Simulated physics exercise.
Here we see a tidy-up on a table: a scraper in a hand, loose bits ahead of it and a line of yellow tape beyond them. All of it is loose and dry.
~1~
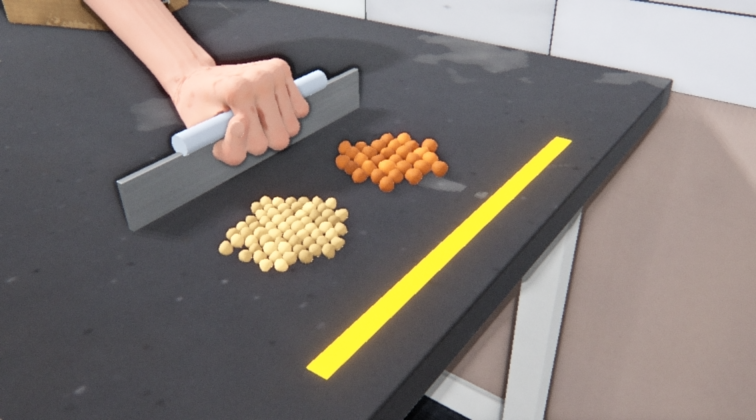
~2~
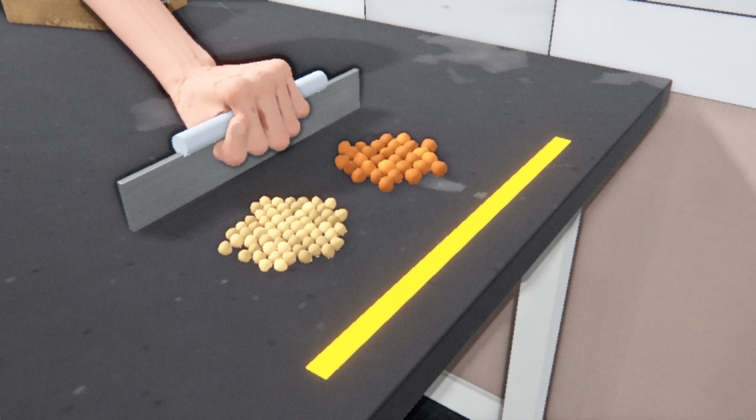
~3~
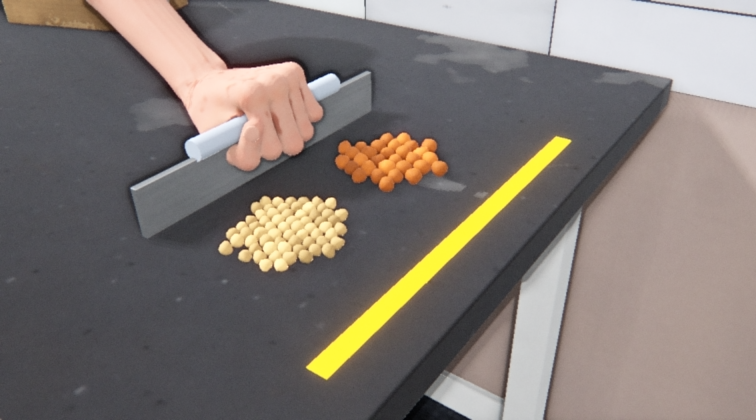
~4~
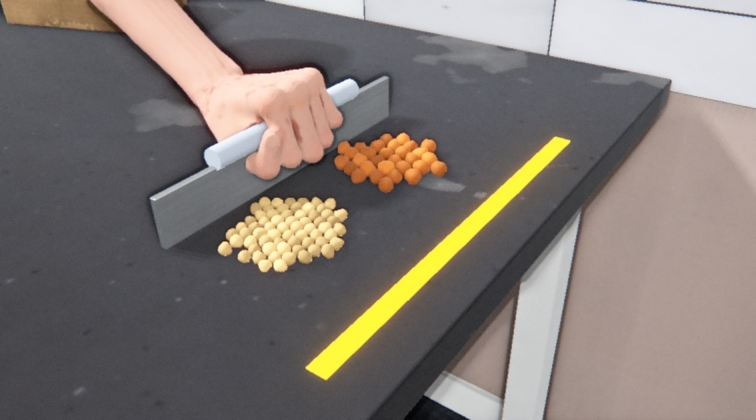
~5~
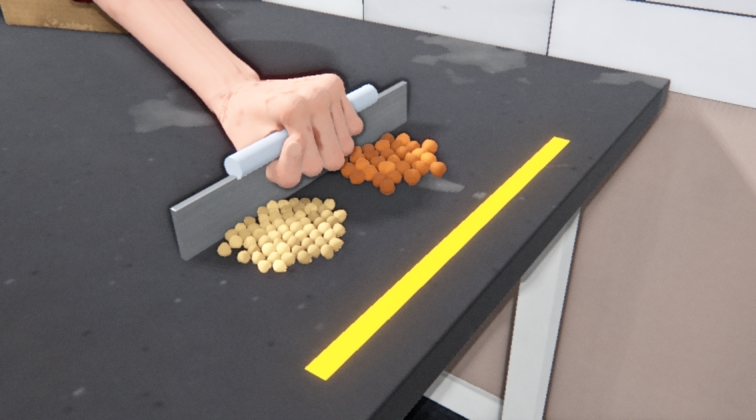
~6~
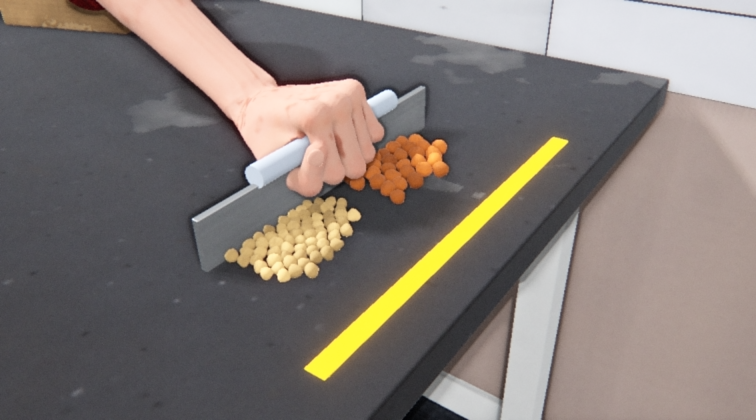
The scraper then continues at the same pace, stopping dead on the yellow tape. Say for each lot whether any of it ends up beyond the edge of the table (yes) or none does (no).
Nearer lot: Yes, some goes past the edge. Farther lot: Yes, some goes past the edge.
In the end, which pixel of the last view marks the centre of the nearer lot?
About (436, 295), in pixels of the final view.
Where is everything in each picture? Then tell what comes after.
Scraper at (147, 194), at rest; yellow tape at (556, 147), about two fingers from the edge; edge at (519, 253); nearer lot at (284, 228), many dried chickpeas; farther lot at (396, 161), some coated peanuts, in the first picture.
Scraper at (147, 195); farther lot at (395, 161), in the second picture.
Scraper at (160, 200); nearer lot at (284, 228), in the third picture.
Scraper at (179, 210); farther lot at (395, 162), in the fourth picture.
Scraper at (200, 221); nearer lot at (284, 231), a stray few pushed along, in the fifth picture.
Scraper at (221, 231); yellow tape at (553, 147); edge at (516, 253); nearer lot at (297, 235), most pushed along; farther lot at (404, 166), most pushed along, in the sixth picture.
Then, 0.43 s past the last view, scraper still moving, near (401, 163); nearer lot all on the table, its front near (402, 284); farther lot all on the table, its front near (502, 184).
Then, 0.89 s past the last view, scraper stopped at the yellow tape; nearer lot about a quarter over the edge; farther lot a small part over the edge.
Then, 1.17 s past the last view, scraper stopped at the yellow tape; nearer lot about a quarter over the edge; farther lot about a third over the edge.
Finally, scraper stopped at the yellow tape; nearer lot about a quarter over the edge; farther lot about a third over the edge.
